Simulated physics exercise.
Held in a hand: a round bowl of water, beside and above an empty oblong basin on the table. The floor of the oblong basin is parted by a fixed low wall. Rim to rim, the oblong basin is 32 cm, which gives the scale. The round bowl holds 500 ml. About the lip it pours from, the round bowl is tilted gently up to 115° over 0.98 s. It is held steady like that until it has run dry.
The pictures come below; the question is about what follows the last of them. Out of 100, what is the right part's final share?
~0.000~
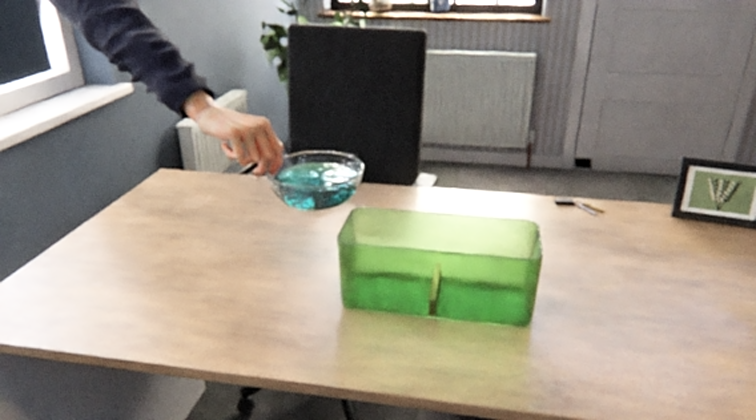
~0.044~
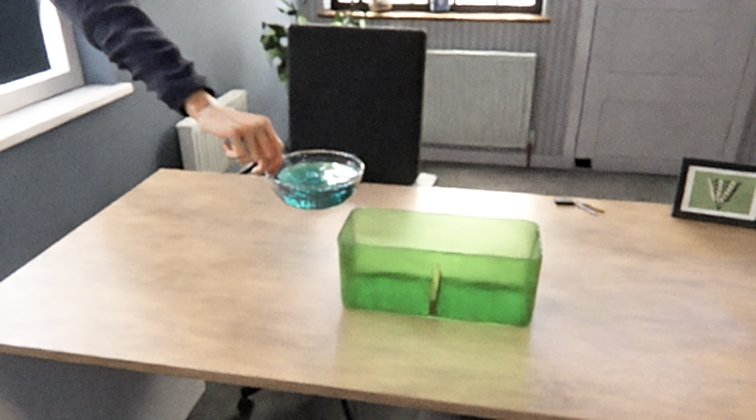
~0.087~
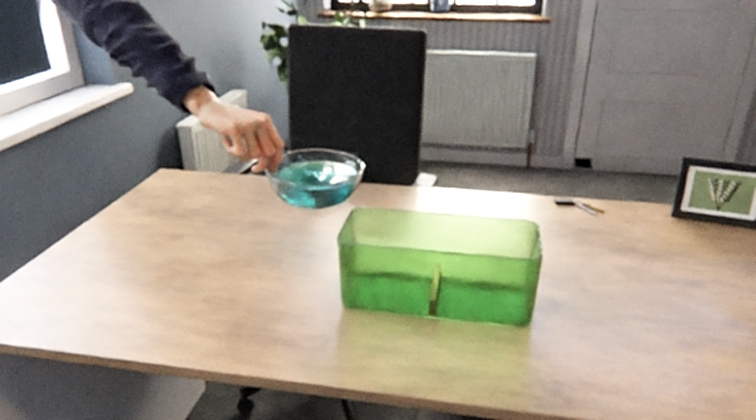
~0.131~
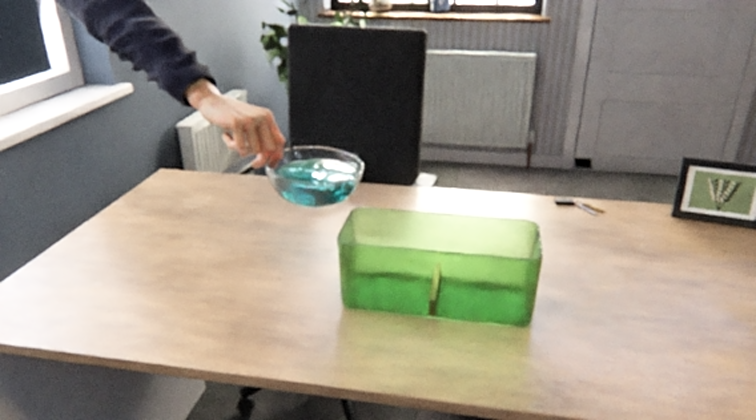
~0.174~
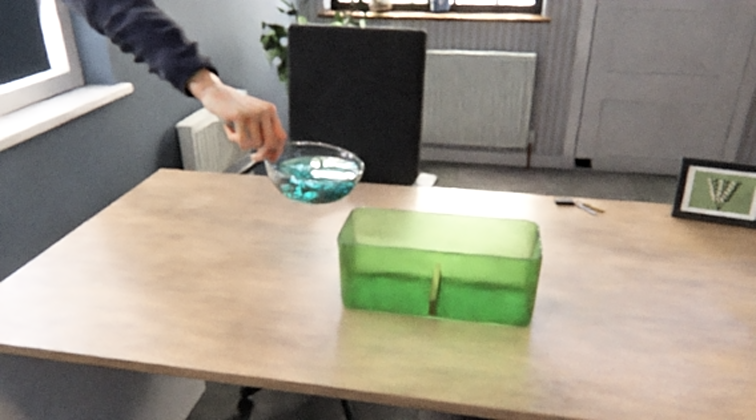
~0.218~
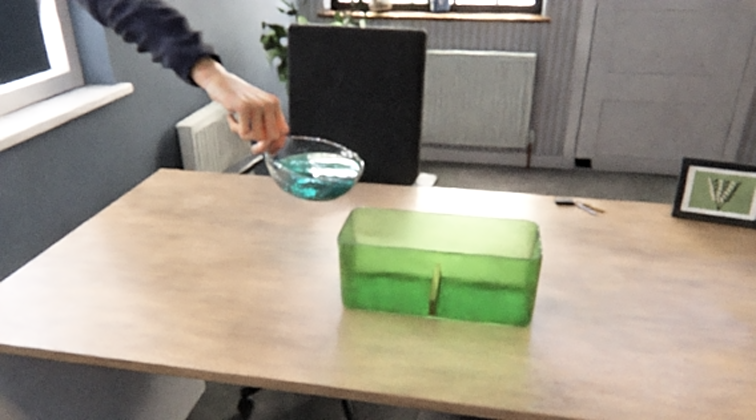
About 30 out of 100.
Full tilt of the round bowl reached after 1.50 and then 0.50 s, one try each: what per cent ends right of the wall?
15 and 40 %.
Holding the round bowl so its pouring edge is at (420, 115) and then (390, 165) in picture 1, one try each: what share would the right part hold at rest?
Try 1: Approx. 85 %; try 2: Approx. 80 %.
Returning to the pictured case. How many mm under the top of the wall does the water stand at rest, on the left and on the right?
Left about 12 mm, while the right is about 24 mm.
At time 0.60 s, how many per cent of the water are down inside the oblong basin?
At that time the basin holds about 18 per cent of the liquid.
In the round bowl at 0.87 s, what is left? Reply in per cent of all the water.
Around 0 percent of it.
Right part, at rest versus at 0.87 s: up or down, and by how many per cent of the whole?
There is a rise of about 7.
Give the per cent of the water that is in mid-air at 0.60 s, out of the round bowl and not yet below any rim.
Near 50 per cent at that moment.
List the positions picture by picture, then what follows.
In the first frame, tilt 0°; pouring edge (362, 172); surface from (275, 173) to (359, 179); the oblong basin's rim runs from (345, 224) to (540, 241); the wall's top is at (436, 281).
In the second frame, tilt 1°; pouring edge (362, 172); surface from (275, 173) to (359, 179).
In the third frame, tilt 2°; pouring edge (362, 172); surface from (275, 171) to (359, 178).
In the fourth frame, tilt 5°; pouring edge (362, 172); surface from (275, 169) to (359, 176).
In the fifth frame, tilt 9°; pouring edge (362, 172); surface from (275, 166) to (360, 174).
In the sixth frame, tilt 13°; pouring edge (361, 172); surface from (276, 162) to (360, 172).
After 0.60 s the tilt is 77° and 32 per cent is still to pour, 17 is left of the wall and 0 right of it.
After 0.87 s the tilt is 112° and 0 per cent is still to pour, 75 is left of the wall and 23 right of it.
After 1.16 s the tilt is 115° and 0 per cent is still to pour, 76 is left of the wall and 23 right of it.
After 1.48 s the tilt is 115° and 0 per cent is still to pour, 69 is left of the wall and 30 right of it.
In the end 69 per cent lies left of the wall, 30 right of it and 1 outside.
